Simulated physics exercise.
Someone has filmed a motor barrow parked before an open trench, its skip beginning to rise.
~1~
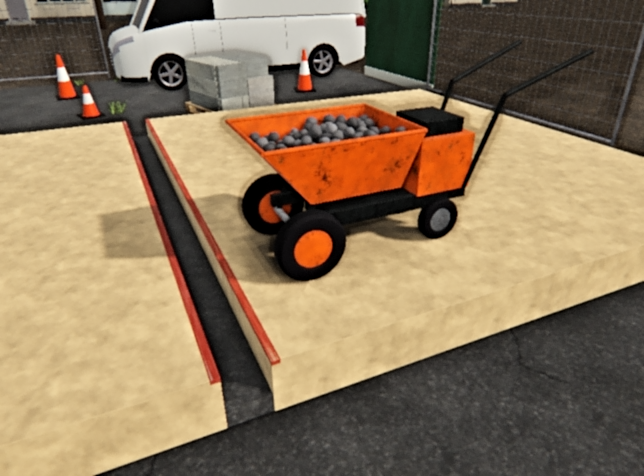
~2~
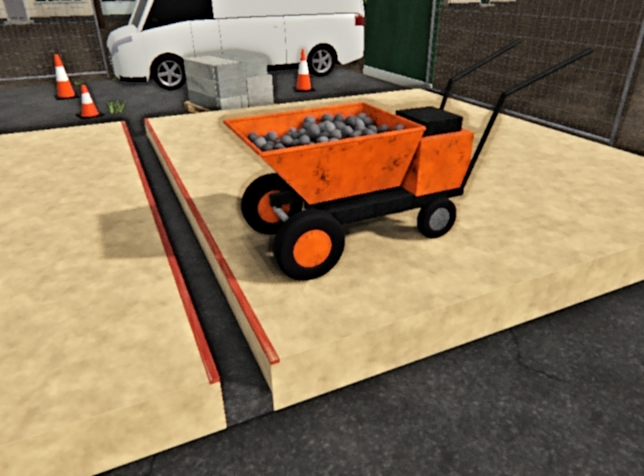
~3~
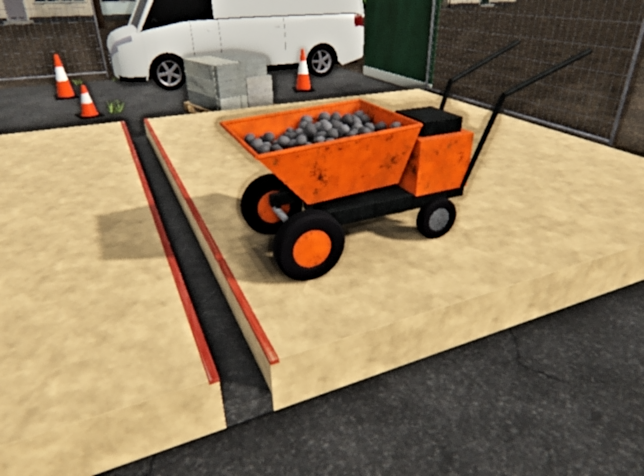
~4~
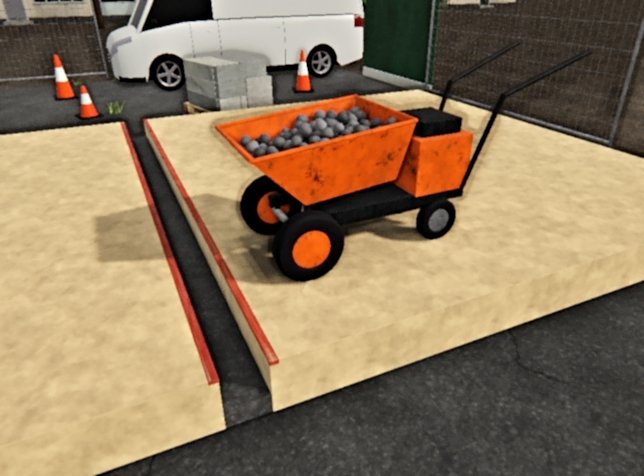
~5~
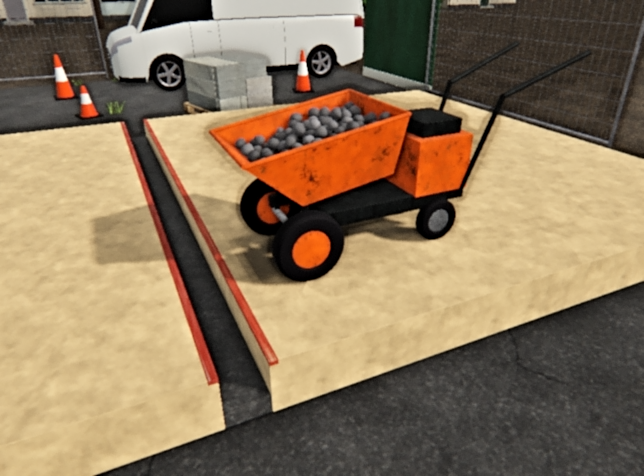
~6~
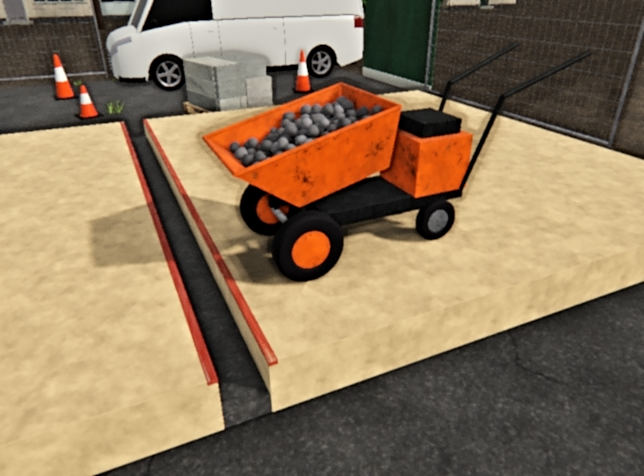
An orange motor barrow beside a narrow trench slowly tilts its cobble-filled skip slightly left.
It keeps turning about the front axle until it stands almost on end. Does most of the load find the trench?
In the trench: Under half.
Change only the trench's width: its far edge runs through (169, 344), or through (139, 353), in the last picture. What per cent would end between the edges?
First some 60, then 90 per cent.
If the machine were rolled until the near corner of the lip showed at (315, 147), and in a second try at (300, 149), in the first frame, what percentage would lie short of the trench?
Near 10 % and 0 %.
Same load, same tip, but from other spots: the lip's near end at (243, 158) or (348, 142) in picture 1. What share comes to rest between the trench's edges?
Roughly 0 per cent, and 40 per cent.
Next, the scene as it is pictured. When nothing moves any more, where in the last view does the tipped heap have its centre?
At about (141, 282).
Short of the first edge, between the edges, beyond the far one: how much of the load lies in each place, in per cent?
In per cent, short 0, between 10 and beyond 60.
Soon, skip tipped steeply; all in the skip.
A while on, skip tipped steeply; most in the skip; a stray few in or heaped over the trench; a small part beyond it; a stray few falling.
Towards the end, skip tipped right over; about a third in the skip; a small part in or heaped over the trench; about two thirds beyond it.
Finally, skip tipped right over; about a third in the skip; a small part in or heaped over the trench; about two thirds beyond it.
